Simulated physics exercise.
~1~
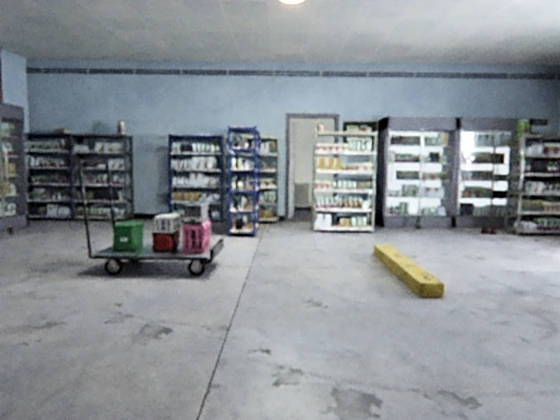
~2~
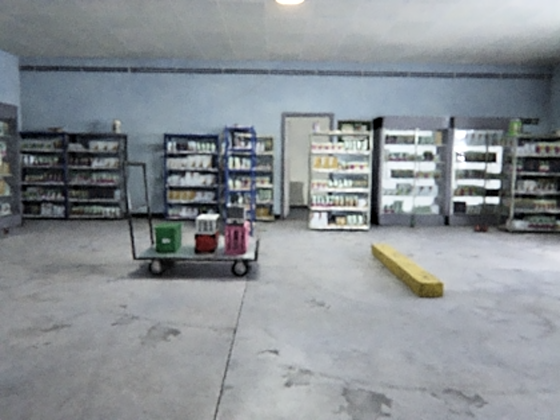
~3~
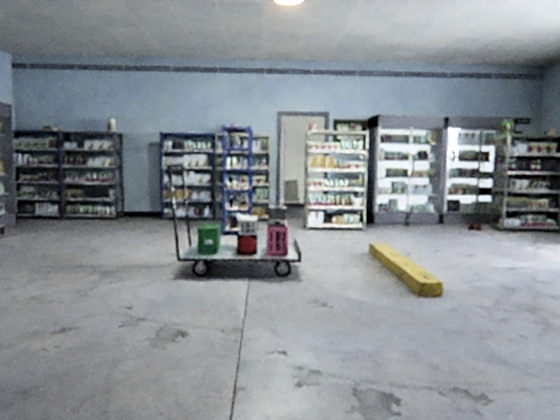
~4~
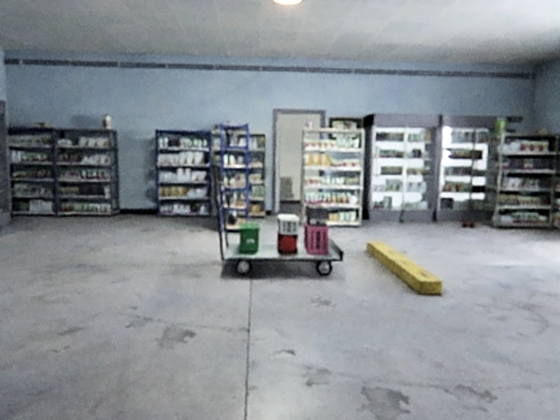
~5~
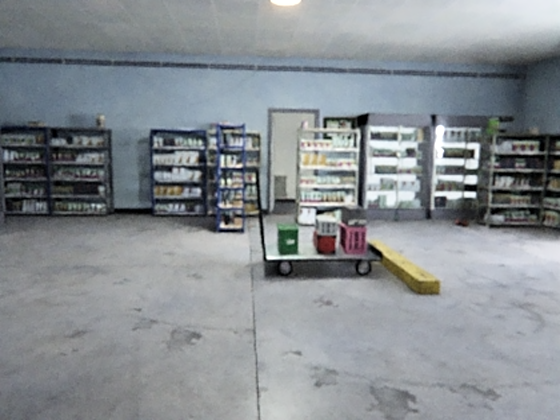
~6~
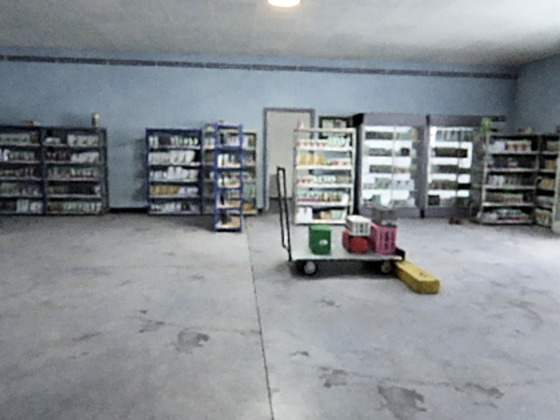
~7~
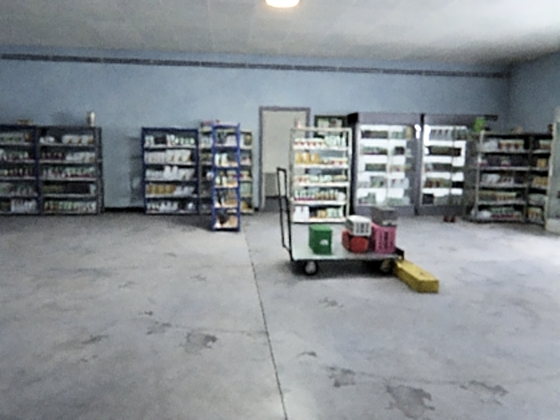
Platform trolley carrying a green tote, crates and other items rolling right across a storeroom, stopping at a yellow kerb, load still aboard.
